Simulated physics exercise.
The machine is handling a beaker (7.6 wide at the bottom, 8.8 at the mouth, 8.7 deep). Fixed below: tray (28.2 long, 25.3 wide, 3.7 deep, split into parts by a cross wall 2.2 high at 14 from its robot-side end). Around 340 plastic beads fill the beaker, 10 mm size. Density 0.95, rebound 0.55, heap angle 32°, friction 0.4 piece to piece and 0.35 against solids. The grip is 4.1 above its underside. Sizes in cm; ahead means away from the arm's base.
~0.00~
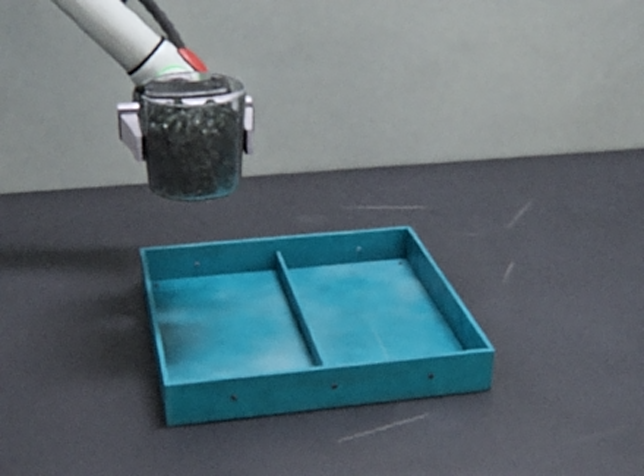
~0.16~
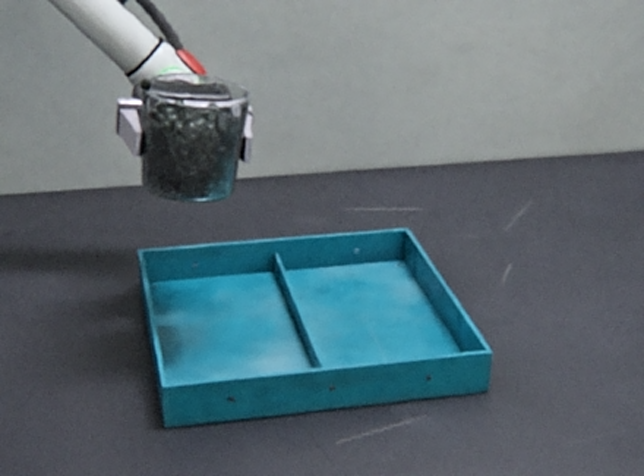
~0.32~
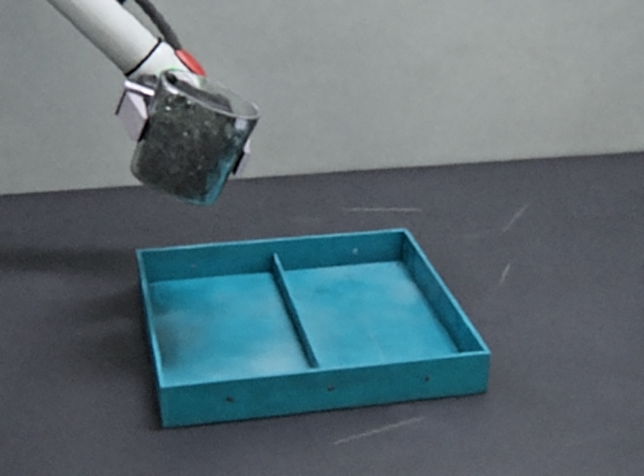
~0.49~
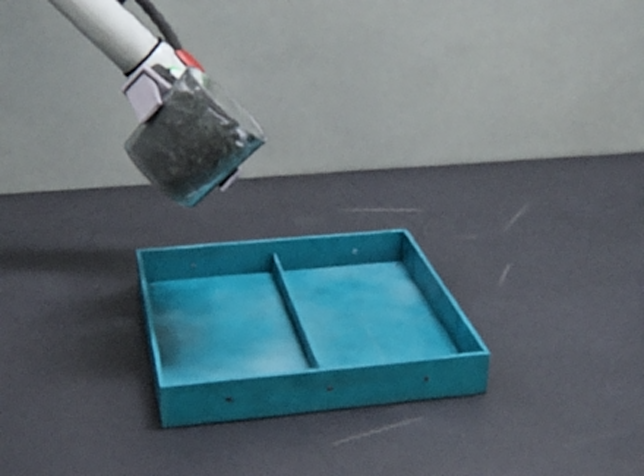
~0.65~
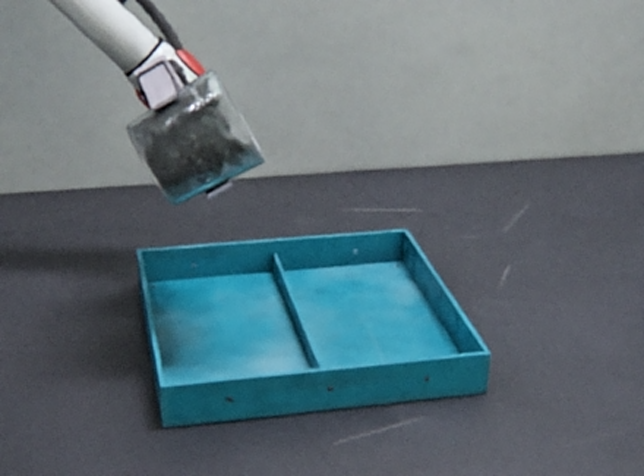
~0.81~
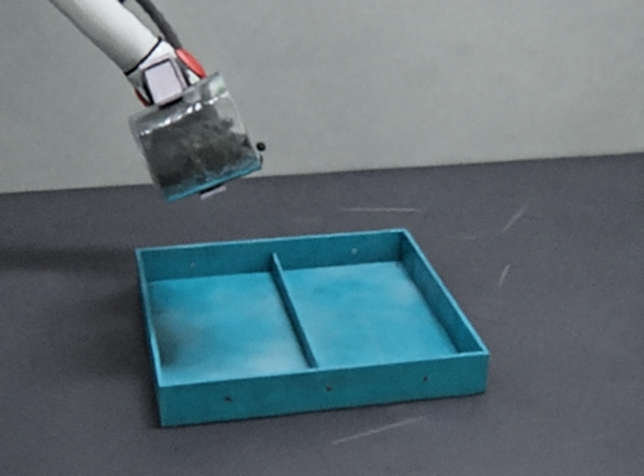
At first, a robotic arm holds a clear beaker of dark beads upright above a teal tray split by a divider. The arm then rotates the beaker steadily, tilting it steeply while it stays above the tray, until a dark bead shows at its right edge, with the tray still empty.
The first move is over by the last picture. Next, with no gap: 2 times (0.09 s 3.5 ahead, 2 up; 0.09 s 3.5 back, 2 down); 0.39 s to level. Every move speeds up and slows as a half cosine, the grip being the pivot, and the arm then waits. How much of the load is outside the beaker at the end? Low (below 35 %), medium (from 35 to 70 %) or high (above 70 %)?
A high share, above 70 %, ends outside the beaker.
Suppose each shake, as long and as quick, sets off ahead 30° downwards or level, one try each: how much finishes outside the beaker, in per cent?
About 35 and 65 per cent.
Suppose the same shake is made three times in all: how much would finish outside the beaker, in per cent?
In that case some 90 per cent.
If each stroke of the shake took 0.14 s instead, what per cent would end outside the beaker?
Then about 50 per cent.
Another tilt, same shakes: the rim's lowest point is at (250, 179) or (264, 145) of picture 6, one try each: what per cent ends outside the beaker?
Some 100 and 55 per cent.
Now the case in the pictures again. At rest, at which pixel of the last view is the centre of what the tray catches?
At about (383, 318).
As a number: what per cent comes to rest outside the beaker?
About 80 per cent.
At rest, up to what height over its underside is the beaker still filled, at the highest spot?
Roughly 4.5 cm.
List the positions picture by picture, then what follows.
Beaker middle at (194, 138), level; upper third of the load around (193, 125), from x 140 to 235, top at y 90; 340 in the beaker, in the first frame.
Beaker middle at (192, 140), tilted 6° forward; upper third of the load around (191, 127), from x 145 to 235, top at y 85, in the second frame.
Beaker middle at (191, 140), tilted 23° forward; upper third of the load around (186, 126), from x 140 to 240, top at y 80, in the third frame.
Beaker middle at (192, 141), tilted 45° forward; upper third of the load around (181, 126), from x 135 to 250, top at y 95, in the fourth frame.
Beaker middle at (193, 141), tilted 62° forward; upper third of the load around (184, 125), from x 140 to 245, top at y 100, in the fifth frame.
Beaker middle at (193, 141), tilted 68° forward; upper third of the load around (177, 127), from x 140 to 260, top at y 105; 340 in the beaker, in the sixth frame.
After 1.11 s, tilted 68° forward, highest piece 24 above the table; 167 in the far-side part, 118 in the beaker, 6 in the robot-side part, 49 in flight or on a rim.
After 1.41 s, tilted 22° forward, highest piece 22 above the table; 245 in the far-side part, 65 in the beaker, 20 in the robot-side part, 2 on the table or floor, 8 in flight or on a rim.
After 1.76 s, level, highest piece 21 above the table; 244 in the far-side part, 65 in the beaker, 21 in the robot-side part, 10 on the table or floor.
After 2.81 s, level, highest piece 21 above the table; 244 in the far-side part, 65 in the beaker, 21 in the robot-side part, 10 on the table or floor.
At rest, 244 in the far-side part, 65 in the beaker, 21 in the robot-side part, 10 on the table or floor. That is 81 % outside the beaker.
